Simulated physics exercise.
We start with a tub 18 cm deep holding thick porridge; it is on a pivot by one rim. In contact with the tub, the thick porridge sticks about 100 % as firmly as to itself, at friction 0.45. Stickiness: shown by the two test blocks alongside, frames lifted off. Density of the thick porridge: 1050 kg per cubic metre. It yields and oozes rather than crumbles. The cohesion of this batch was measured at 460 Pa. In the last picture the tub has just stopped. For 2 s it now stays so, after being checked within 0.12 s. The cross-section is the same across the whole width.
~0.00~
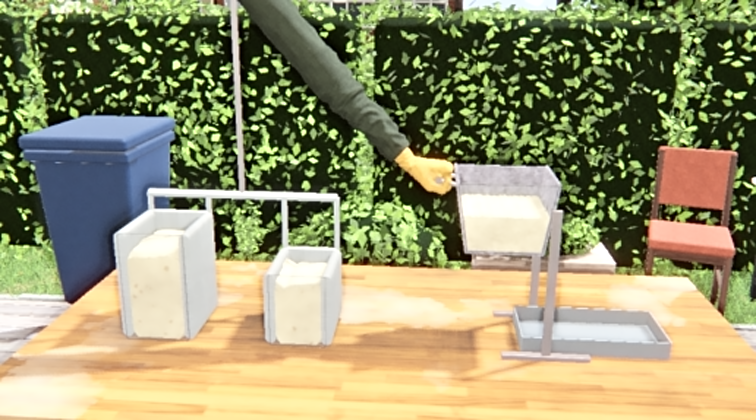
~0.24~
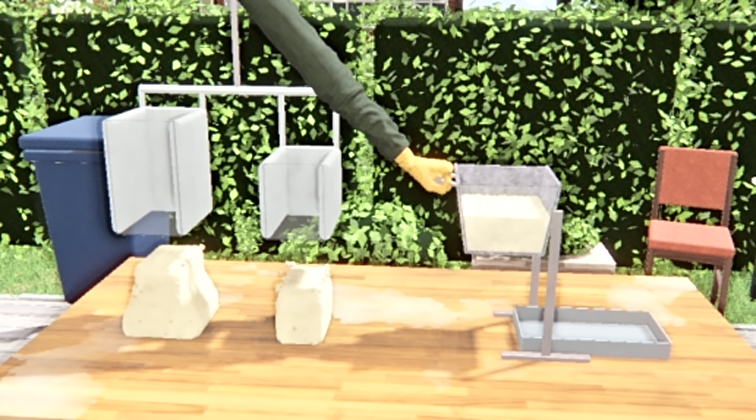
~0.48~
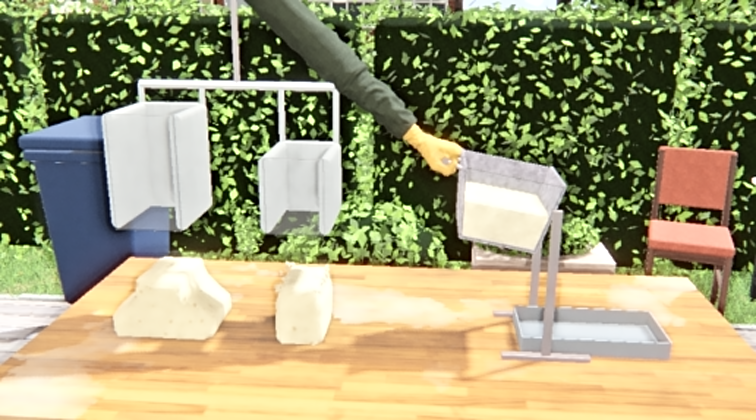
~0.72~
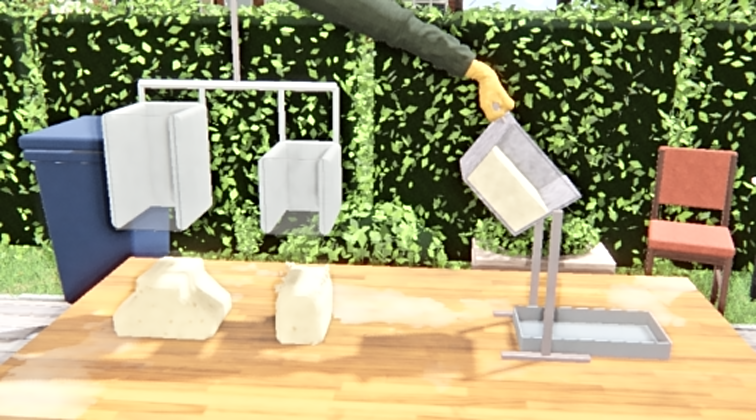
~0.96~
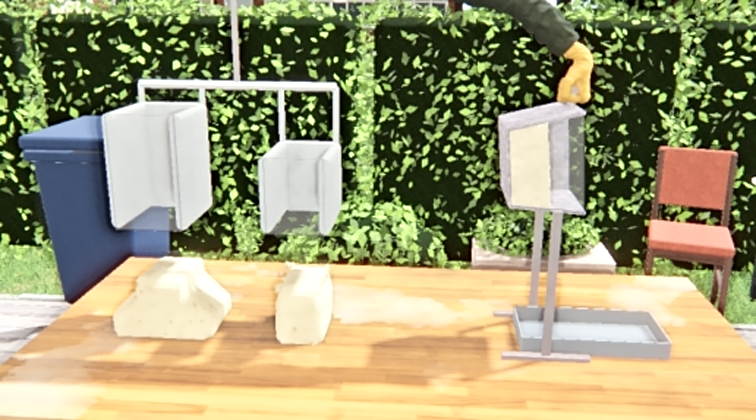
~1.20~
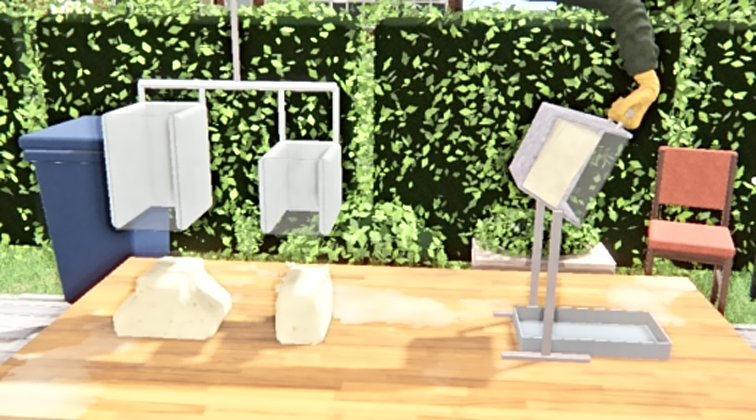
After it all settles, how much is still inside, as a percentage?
Roughly 0 % is still inside.
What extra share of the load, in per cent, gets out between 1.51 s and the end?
About 3 percent.
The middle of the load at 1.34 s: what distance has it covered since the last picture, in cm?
I'd estimate roughly 9 centimetres.
By 1.34 s, the tub is at 113 degrees and holds 89 %.
By 1.51 s, the tub is at 113 degrees and holds 3 %.
By 1.68 s, the tub is at 113 degrees and holds 0 %.
By 1.85 s, the tub is at 113 degrees and holds 0 %.
By 3.20 s, at the end, the tub is at 113 degrees and holds 0 %.
